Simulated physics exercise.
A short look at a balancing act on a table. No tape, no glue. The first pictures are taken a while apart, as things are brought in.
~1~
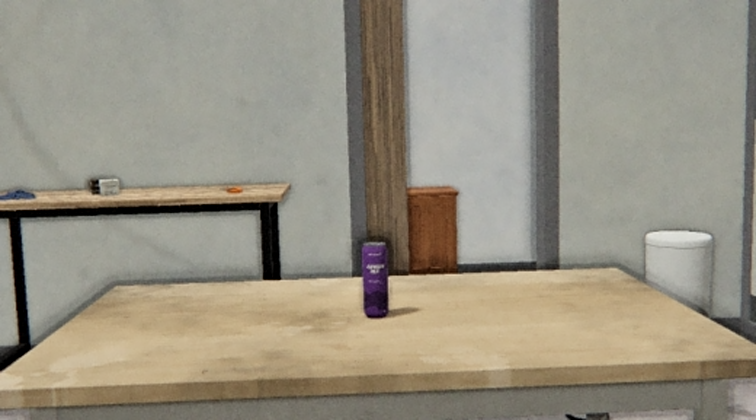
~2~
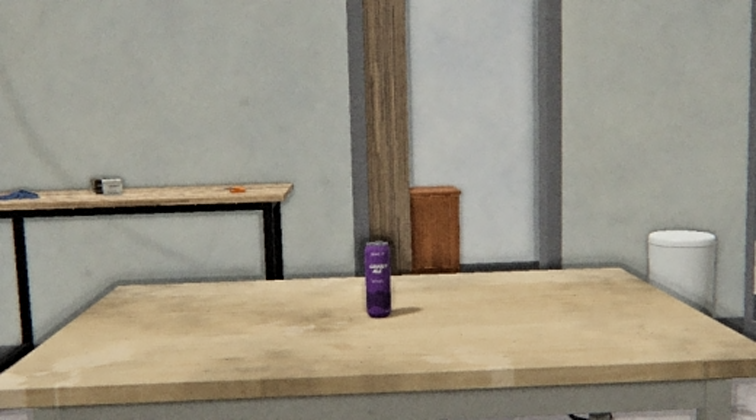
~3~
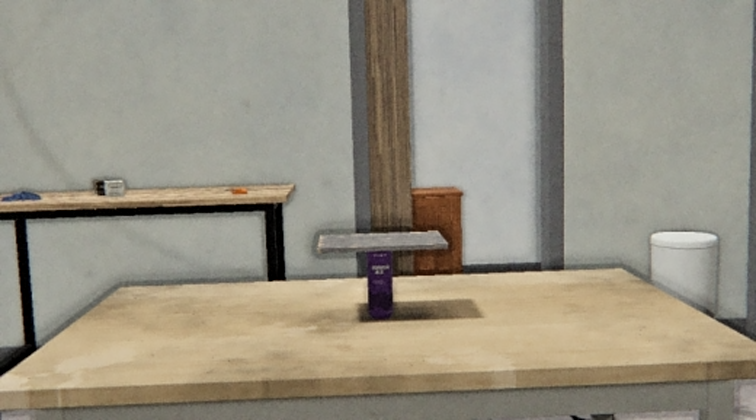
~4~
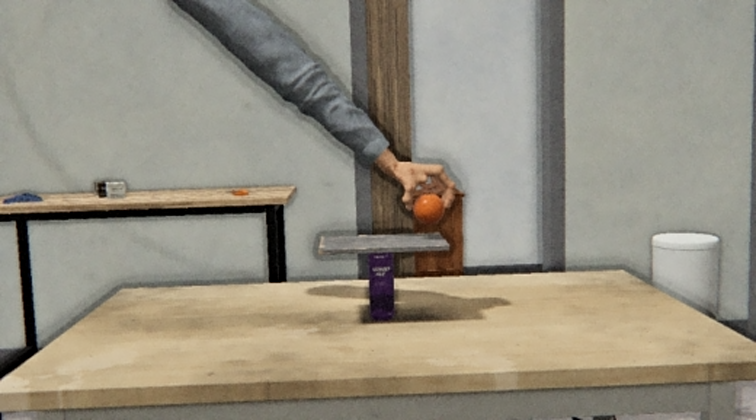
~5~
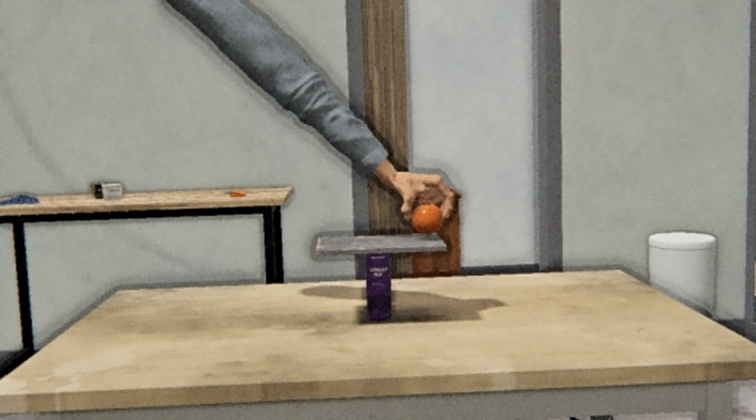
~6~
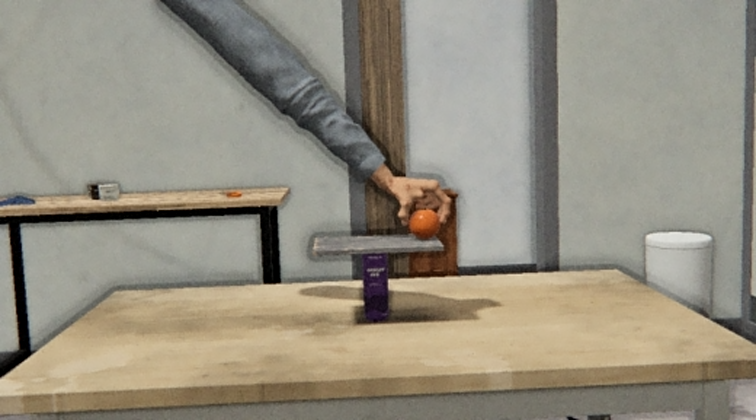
Purple can standing on a wooden table, a grey board appearing across its top, then a hand lowering an orange tomato onto the board's right side.
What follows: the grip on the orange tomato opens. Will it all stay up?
In the end the stack loses its balance.
Then, 0.40 s after the last picture, orange tomato now fallen; grey board tipped 71° from how it was.
Then, 0.70 s after the last picture, grey board now fallen.
By the end, fallen, orange tomato and grey board; purple can in place. The stack comes apart.
